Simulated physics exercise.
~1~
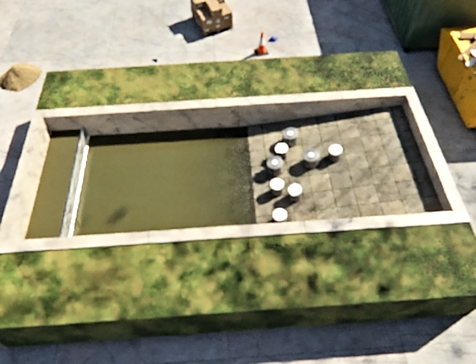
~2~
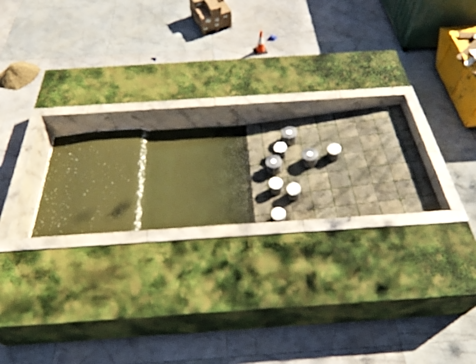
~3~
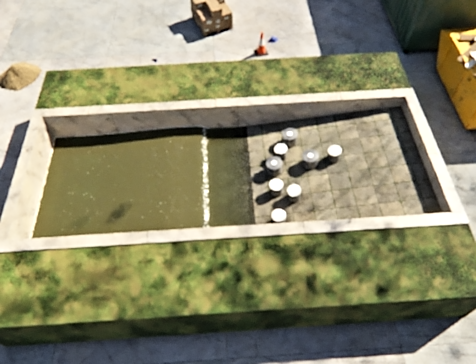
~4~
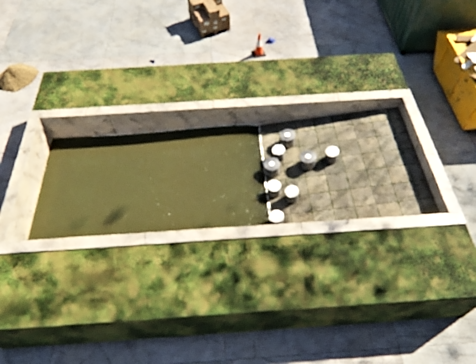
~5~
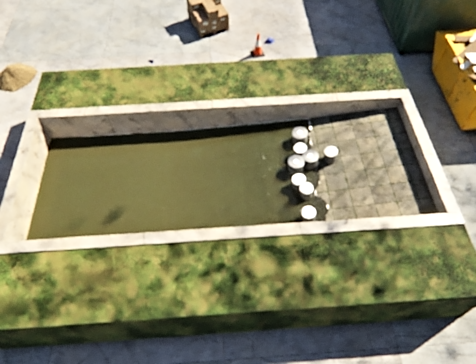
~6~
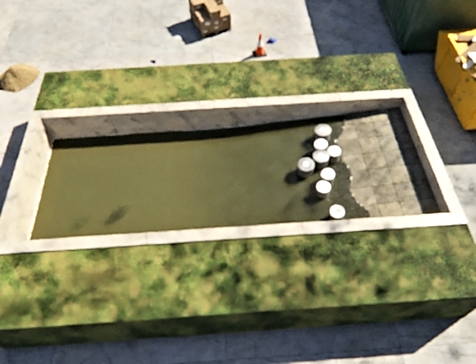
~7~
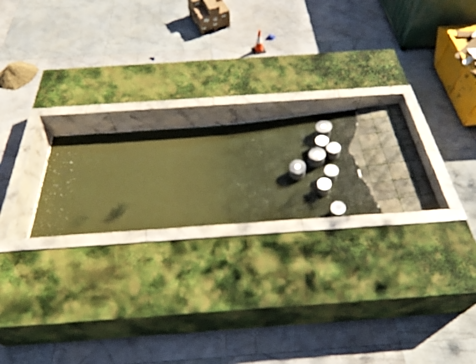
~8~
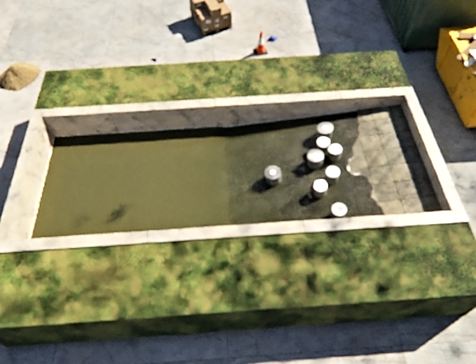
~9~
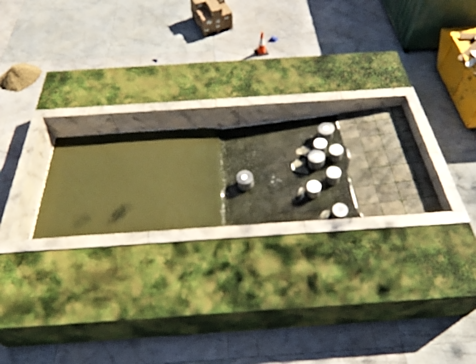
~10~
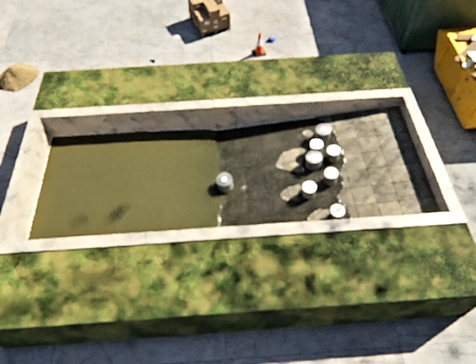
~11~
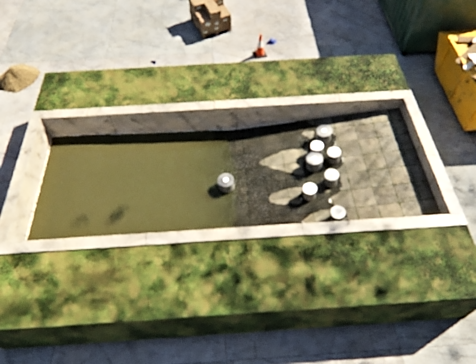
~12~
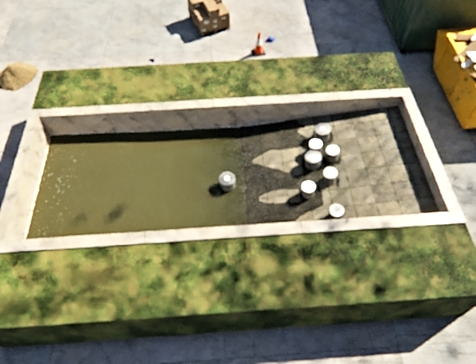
A long, pale-walled basin of murky green water, set between grassy banks, is seen from above, with eight whitish round containers standing on the dry paved slope at its right. Cardboard boxes, an orange cone and a yellow skip sit on the concrete beyond. The barrier near the left end disappears, and a foaming white line crosses the water to the right. It reaches the containers and shoves most of them up the slope. As the water draws back, one container drifts left with it. That one ends alone near the water's edge, while the others stand clustered on wet paving.
